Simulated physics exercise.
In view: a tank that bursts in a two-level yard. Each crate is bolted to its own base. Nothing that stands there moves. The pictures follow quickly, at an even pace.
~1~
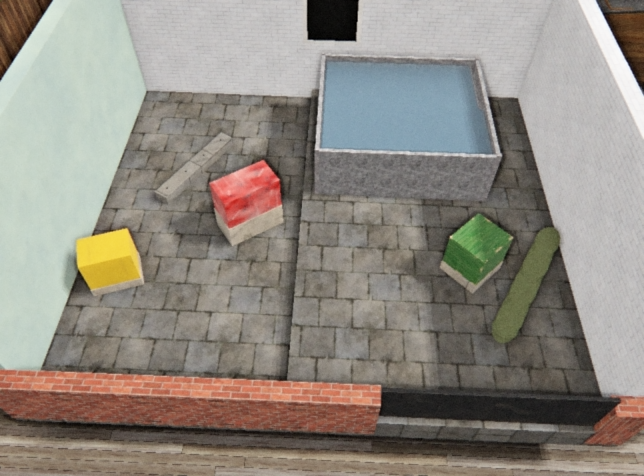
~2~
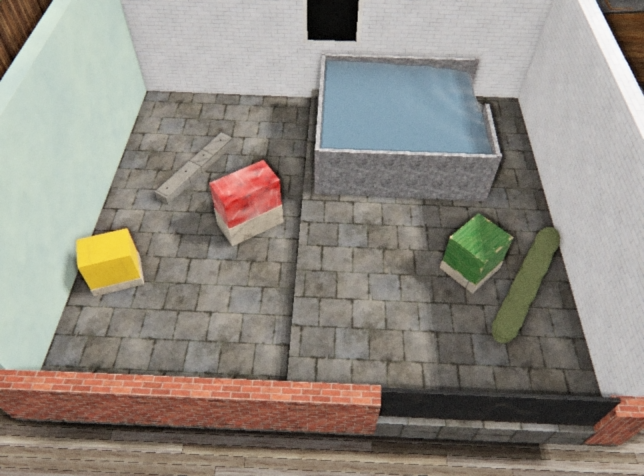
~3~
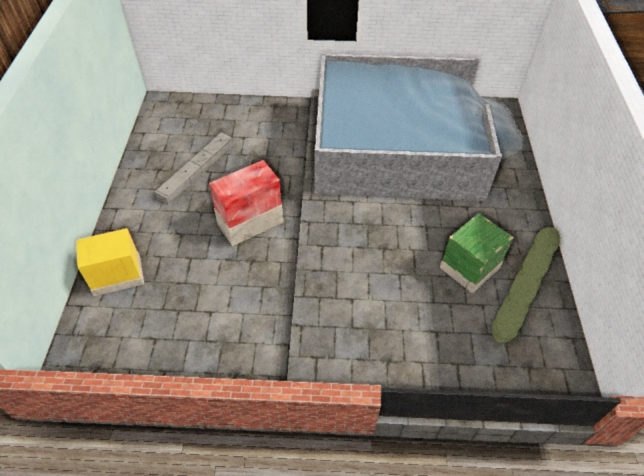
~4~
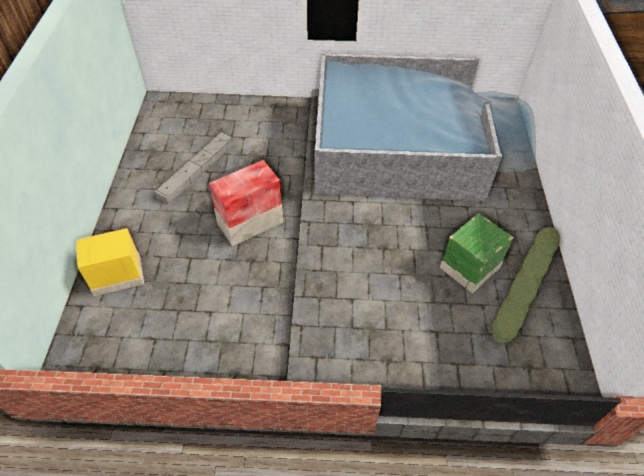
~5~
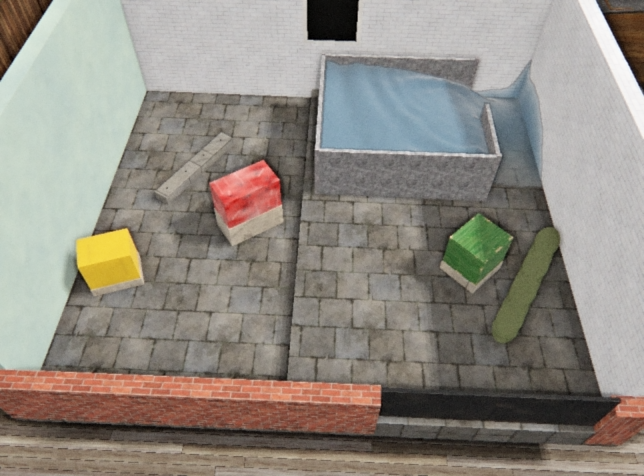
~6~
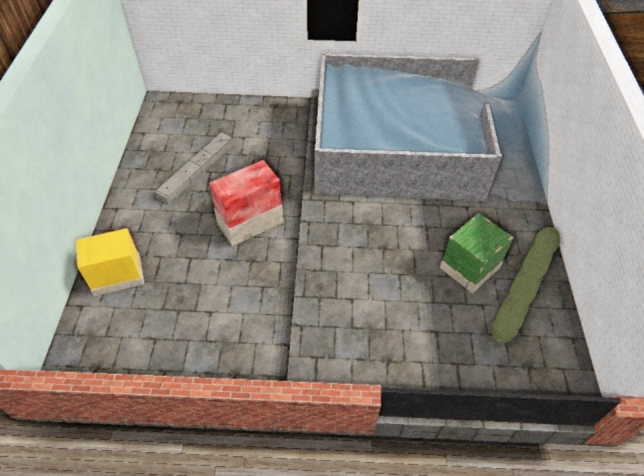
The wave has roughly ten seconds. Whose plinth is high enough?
One by one: The red crate stays dry; the yellow crate gets wet; the green crate gets wet.
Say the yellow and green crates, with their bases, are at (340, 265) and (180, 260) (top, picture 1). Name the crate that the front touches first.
First comes the crate marked yellow.
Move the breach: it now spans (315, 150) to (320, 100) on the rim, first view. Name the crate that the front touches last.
I say the one in green.
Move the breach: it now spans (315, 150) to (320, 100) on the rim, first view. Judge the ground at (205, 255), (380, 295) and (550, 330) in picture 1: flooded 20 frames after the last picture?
One after the other: Wet, free of water, clear.
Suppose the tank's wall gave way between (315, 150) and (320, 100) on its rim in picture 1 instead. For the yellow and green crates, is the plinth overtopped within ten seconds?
Then: Yellow crate is topped, green crate stays dry.
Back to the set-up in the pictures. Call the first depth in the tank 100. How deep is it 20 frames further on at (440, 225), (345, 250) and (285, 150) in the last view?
About 12, 2 and 0 per cent.
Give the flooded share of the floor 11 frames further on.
About 25 per cent.
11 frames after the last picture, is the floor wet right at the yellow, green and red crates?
Then: At yellow not reached, at green touched, at red not reached.
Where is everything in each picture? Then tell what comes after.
The water tank at (403, 105) is whole and still, in the first frame.
The front is at a hidden place, out from the gap at (472, 112), in the second frame.
The front is at (518, 146), out from the gap at (471, 113), in the third frame.
The front is at (536, 163), out from the gap at (471, 115), in the fourth frame.
Water pours out at (471, 114) and has run to (542, 184), in the fifth frame.
The front is at (547, 203), out from the gap at (471, 113), in the sixth frame.
A moment on, water covers 15 % of the floor; the red crate not reached, the yellow crate not reached, the green crate water round its plinth.
Next, water covers 25 % of the floor; the red crate not reached, the yellow crate not reached, the green crate water round its plinth.
Then, water covers 60 % of the floor; the red crate water round its plinth, the yellow crate not reached, the green crate water round its plinth.
Later, water covers 95 % of the floor; the red crate water round its plinth, the yellow crate water round its plinth, the green crate water round its plinth.
In the end, water covers 95 % of the floor; the red crate stayed above the water, the yellow crate was topped, the green crate was topped.
